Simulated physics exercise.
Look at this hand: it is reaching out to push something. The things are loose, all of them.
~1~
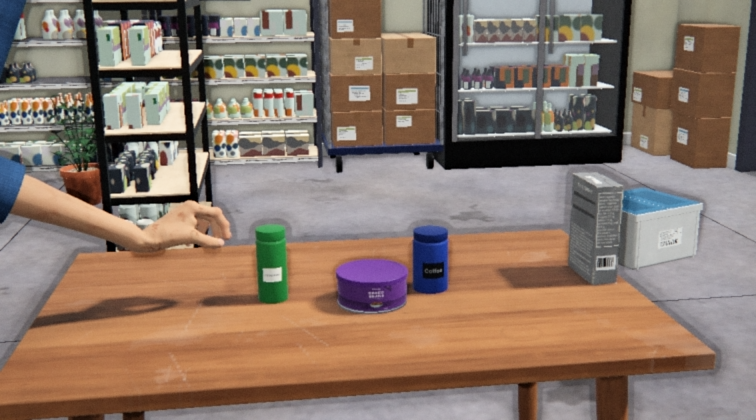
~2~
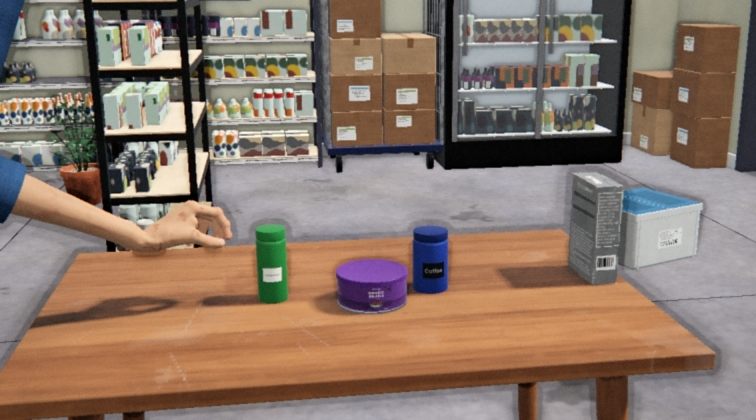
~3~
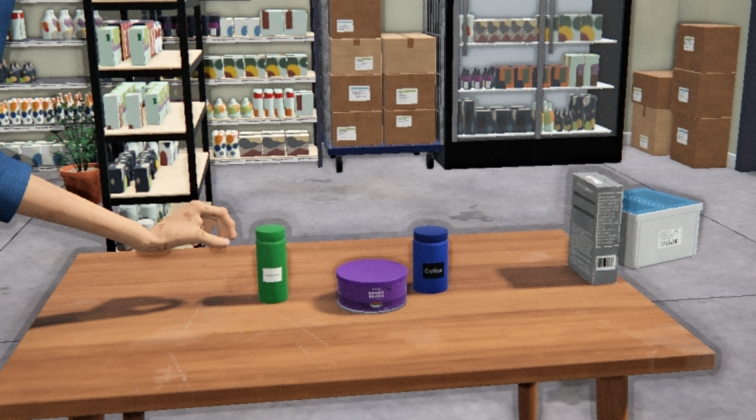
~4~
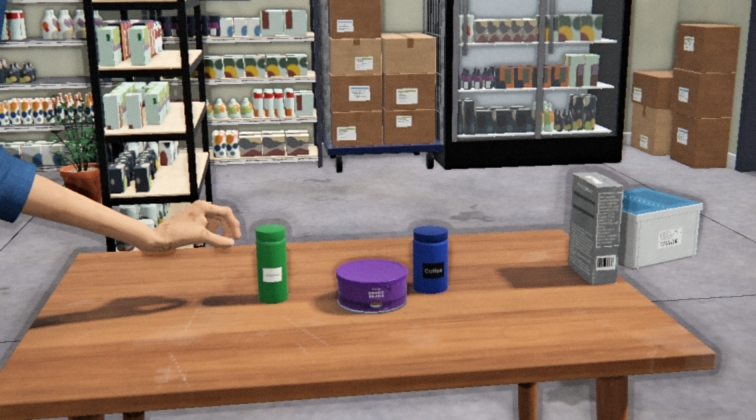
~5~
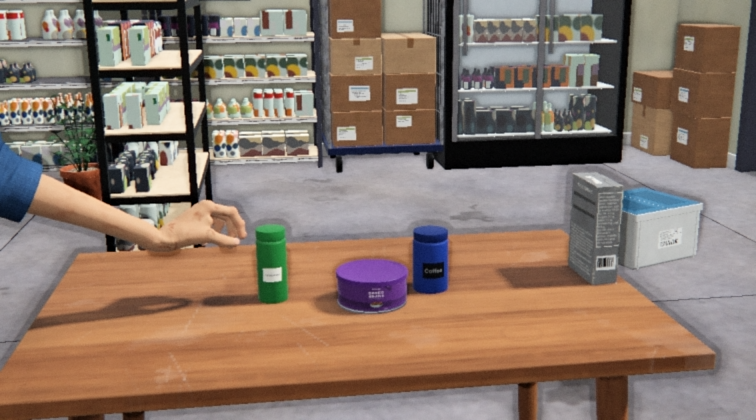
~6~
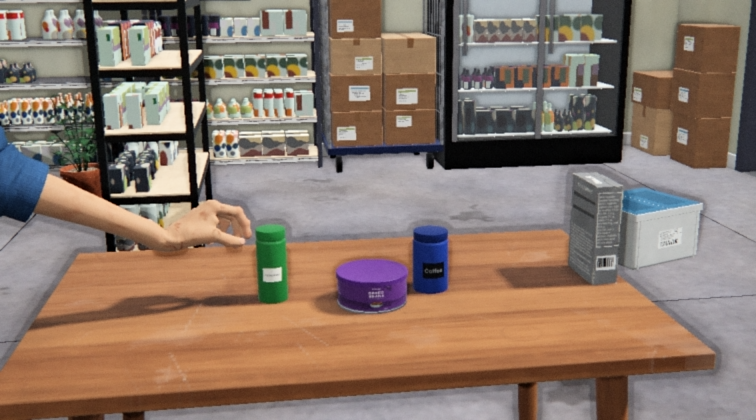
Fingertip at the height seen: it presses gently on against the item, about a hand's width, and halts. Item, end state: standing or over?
It falls.
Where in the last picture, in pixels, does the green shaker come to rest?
The object finishes roughly at pixel (316, 249).
Then, 0.90 s on from there, green shaker turned 60° from how it was put near (311, 266).
Then, 1.40 s on from there, green shaker on its side near (320, 264).
In the end, toppled on the table, green shaker. At the end, from the last picture's camera, green shaker near (316, 250).
